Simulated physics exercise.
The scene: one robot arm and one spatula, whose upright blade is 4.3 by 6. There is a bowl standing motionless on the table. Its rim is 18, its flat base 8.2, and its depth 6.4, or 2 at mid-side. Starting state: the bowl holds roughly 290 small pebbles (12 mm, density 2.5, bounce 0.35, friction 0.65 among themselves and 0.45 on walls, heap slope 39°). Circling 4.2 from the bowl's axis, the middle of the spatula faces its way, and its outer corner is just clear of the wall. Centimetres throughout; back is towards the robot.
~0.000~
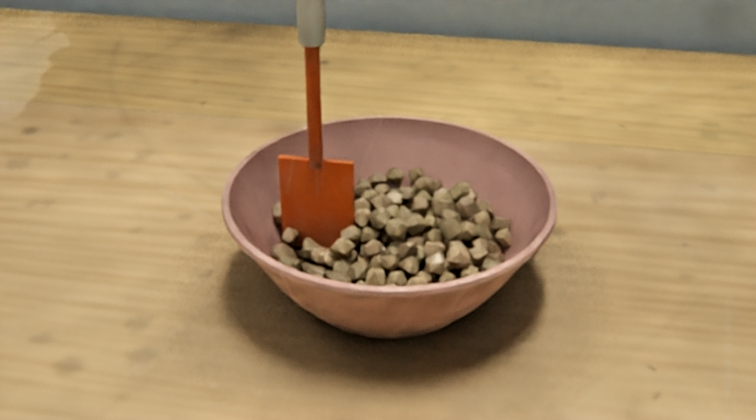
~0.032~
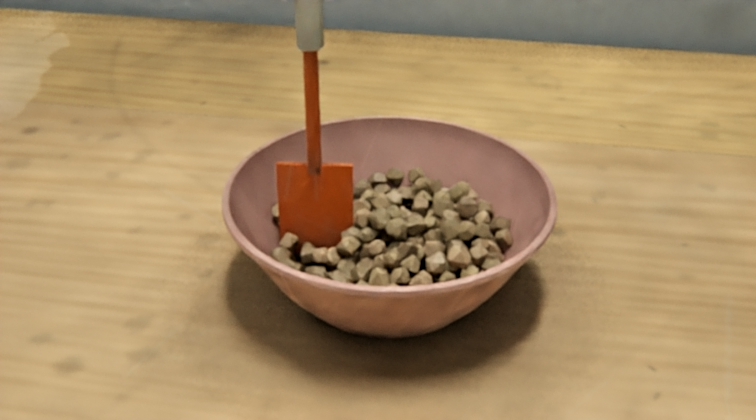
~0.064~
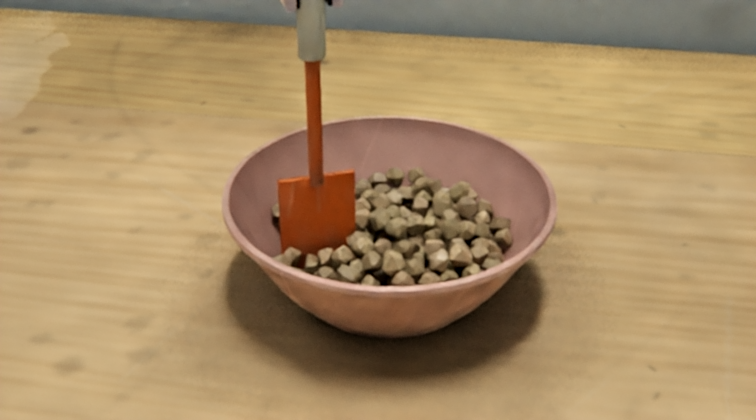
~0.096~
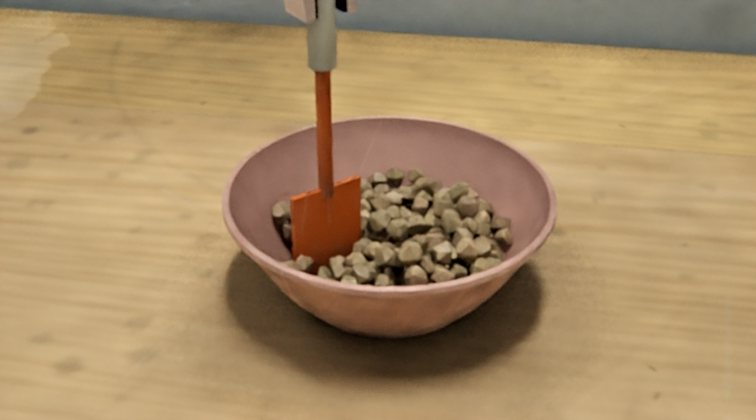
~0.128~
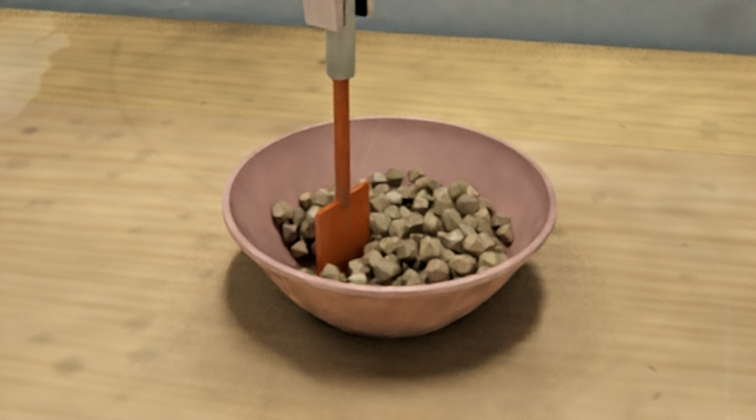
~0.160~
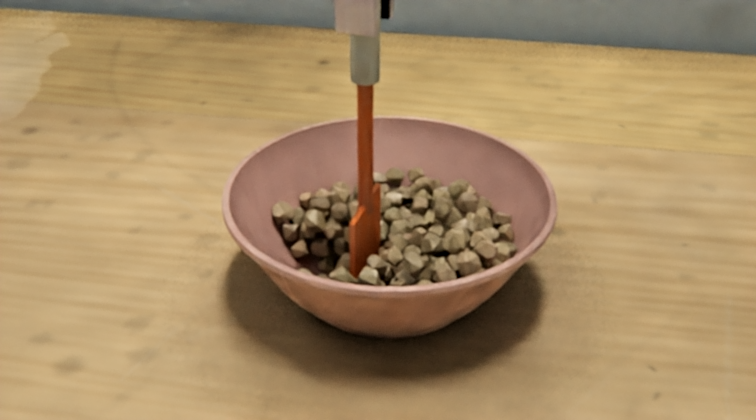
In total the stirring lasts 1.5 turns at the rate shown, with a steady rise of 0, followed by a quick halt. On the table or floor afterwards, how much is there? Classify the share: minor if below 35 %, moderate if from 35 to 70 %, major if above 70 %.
Minor.
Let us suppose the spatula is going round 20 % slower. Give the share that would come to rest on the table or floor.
In that case some 20 per cent.
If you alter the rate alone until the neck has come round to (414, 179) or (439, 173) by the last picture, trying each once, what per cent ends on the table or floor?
It comes to close to 40 per cent and close to 45 per cent.
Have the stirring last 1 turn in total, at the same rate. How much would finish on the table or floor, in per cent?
I'd expect around 20 per cent.
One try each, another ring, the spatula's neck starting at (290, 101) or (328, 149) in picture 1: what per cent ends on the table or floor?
10 and 20 %.
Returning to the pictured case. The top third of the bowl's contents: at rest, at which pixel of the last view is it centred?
Centre of top third: Approx. (473, 200).
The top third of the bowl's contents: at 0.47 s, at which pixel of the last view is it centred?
Roughly pixel (367, 149).
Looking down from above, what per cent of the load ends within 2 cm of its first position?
Roughly 5 percent of the load.
After 0.47 s, 260° round, highest piece 9 above the table; 264 in the bowl, 15 on the table or floor, 8 in flight or on the tool.
After 0.78 s, 79° round, highest piece 8 above the table; 224 in the bowl, 54 on the table or floor, 9 in flight or on the tool.
After 1.14 s, 180° round, highest piece 7 above the table; 209 in the bowl, 77 on the table or floor, 1 in flight or on the tool.
After 1.84 s, 180° round, highest piece 7 above the table; 209 in the bowl, 78 on the table or floor.
At rest, 209 in the bowl, 78 on the table or floor. That is 27 % on the table or floor.
